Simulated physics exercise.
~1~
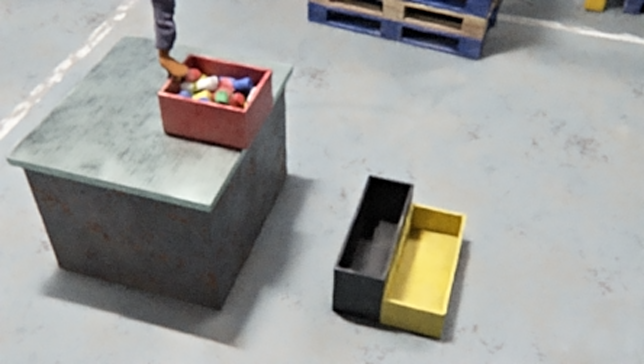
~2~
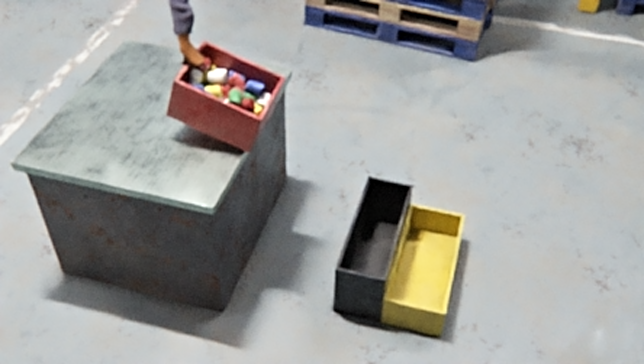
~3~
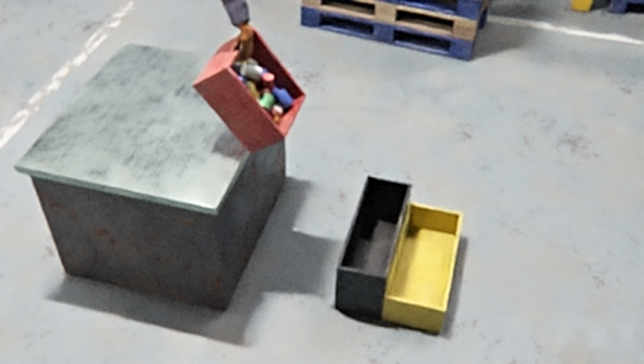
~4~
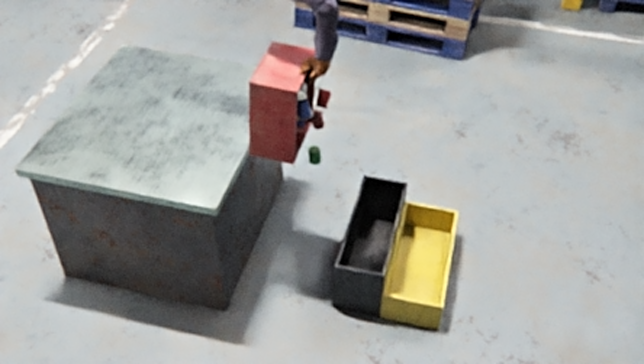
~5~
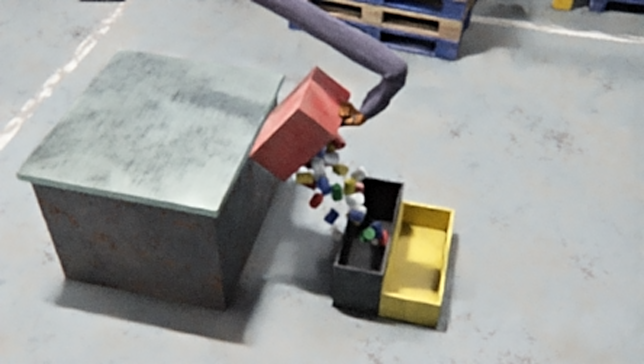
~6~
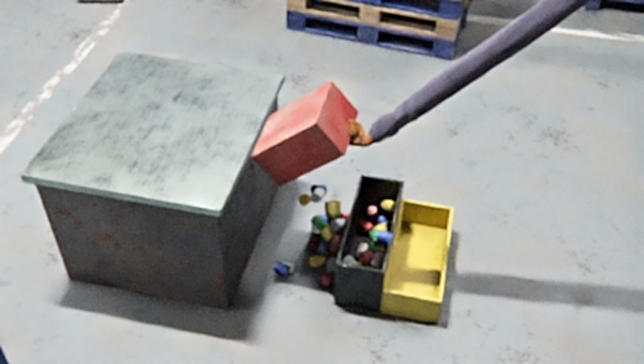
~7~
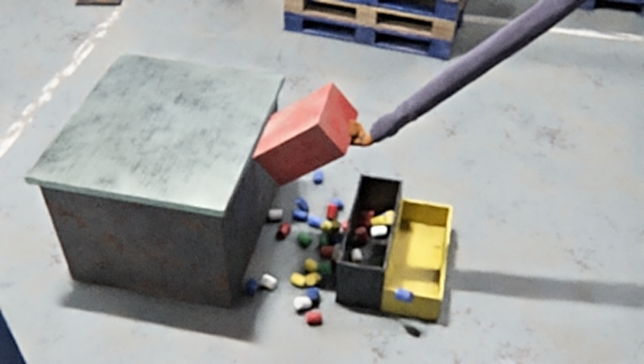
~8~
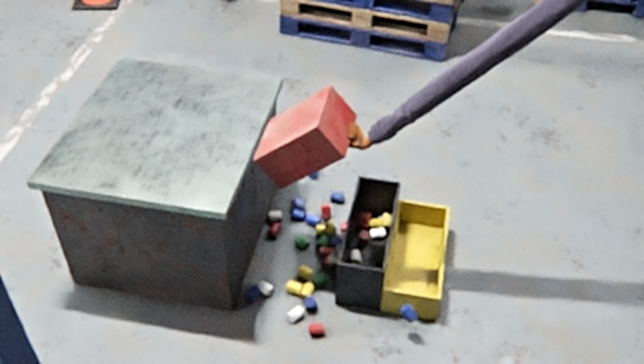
In the video, an arm tips a red crate of small colorful pieces over the edge of a bench until it hangs steeply overturned, spilling them downward; some land in the black tub, but most scatter on the floor between it and the bench, with one beside the yellow tote.
